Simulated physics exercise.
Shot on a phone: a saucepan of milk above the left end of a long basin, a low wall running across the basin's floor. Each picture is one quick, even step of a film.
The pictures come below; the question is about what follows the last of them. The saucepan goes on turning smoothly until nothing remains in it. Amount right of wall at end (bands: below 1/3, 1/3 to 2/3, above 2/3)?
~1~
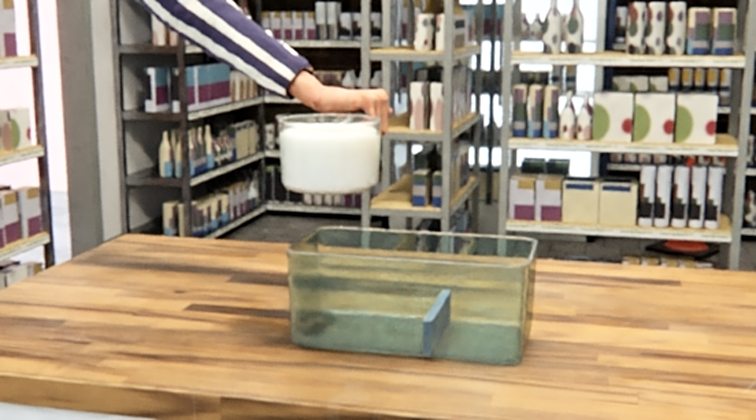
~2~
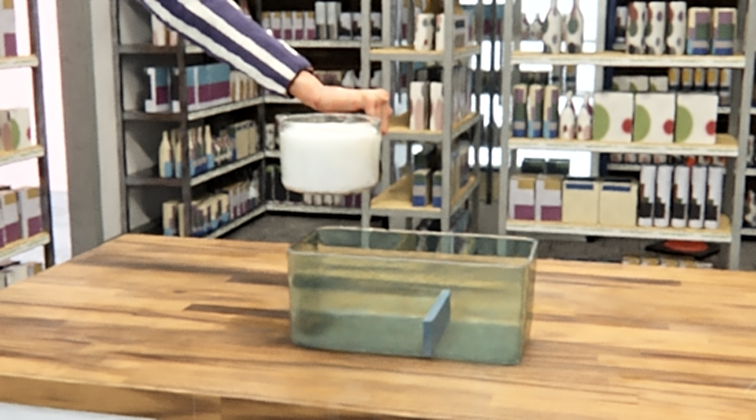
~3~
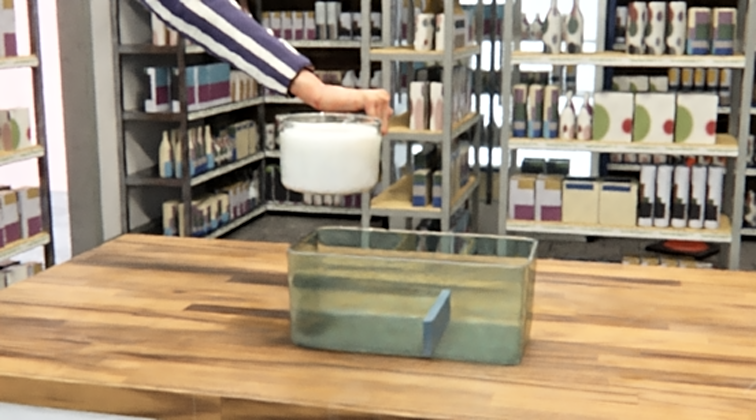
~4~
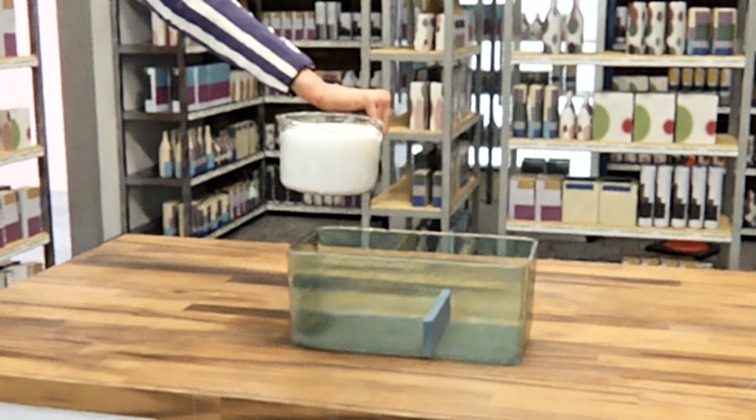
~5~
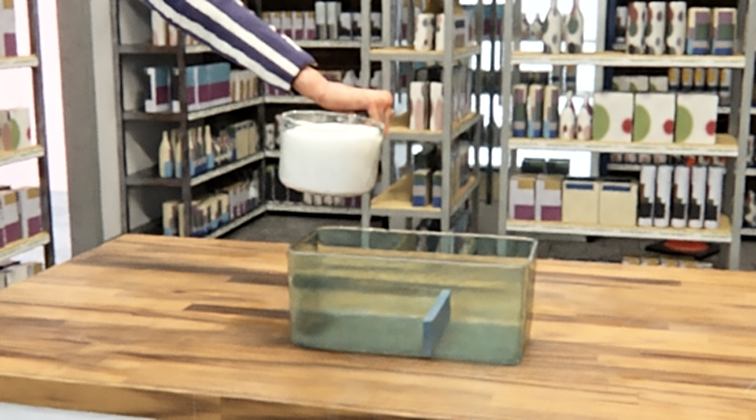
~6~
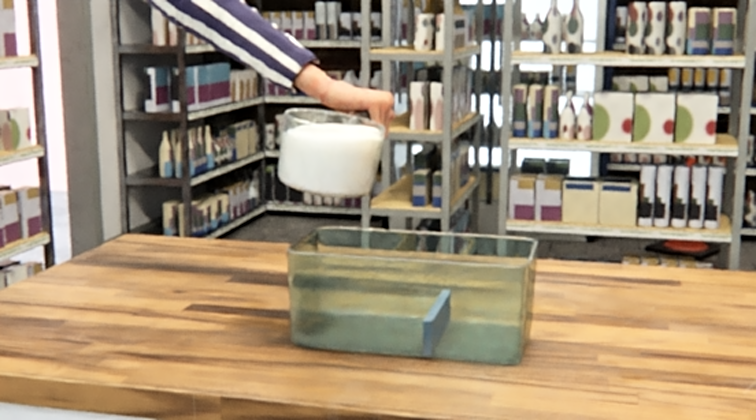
The centre band.
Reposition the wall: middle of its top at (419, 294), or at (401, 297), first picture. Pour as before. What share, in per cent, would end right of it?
I'd expect near 70 percent the first time and near 85 percent the next.
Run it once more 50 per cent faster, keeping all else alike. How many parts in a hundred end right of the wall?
Roughly 40 in a hundred.
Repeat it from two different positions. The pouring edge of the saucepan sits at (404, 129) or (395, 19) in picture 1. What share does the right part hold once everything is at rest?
Start one gives some 75 %, start two some 85 %.
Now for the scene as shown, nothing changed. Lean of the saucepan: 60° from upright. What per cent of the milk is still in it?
Still holding around 70 %, give or take.
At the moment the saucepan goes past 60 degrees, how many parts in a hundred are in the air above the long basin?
Share in flight: Approx. 20 %.
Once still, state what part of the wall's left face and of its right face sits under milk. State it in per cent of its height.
I get 40 % for the left and 60 % for the right.
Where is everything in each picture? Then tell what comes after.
Tilt 0°; pouring edge (378, 123); surface from (287, 128) to (378, 132); the long basin's rim runs from (303, 240) to (533, 254); the wall's top is at (438, 306), in the first frame.
Tilt 0°; pouring edge (378, 123); surface from (287, 128) to (378, 132), in the second frame.
Tilt 2°; pouring edge (379, 124); surface from (287, 129) to (379, 133), in the third frame.
Tilt 4°; pouring edge (380, 126); surface from (288, 128) to (379, 132), in the fourth frame.
Tilt 7°; pouring edge (381, 129); surface from (288, 129) to (380, 133), in the fifth frame.
Tilt 10°; pouring edge (383, 132); surface from (289, 129) to (382, 133), in the sixth frame.
A moment on, the saucepan is tipped part way and 68 per cent is still to pour, 6 is left of the wall and 6 right of it.
Next, the saucepan is tipped on its side and 15 per cent is still to pour, 30 is left of the wall and 46 right of it.
Then the saucepan is tipped right over and 0 per cent is still to pour, 52 is left of the wall and 47 right of it.
Later the saucepan is tipped right over and 0 per cent is still to pour, 53 is left of the wall and 47 right of it.
At rest 53 per cent lies left of the wall, 47 right of it and 0 outside.
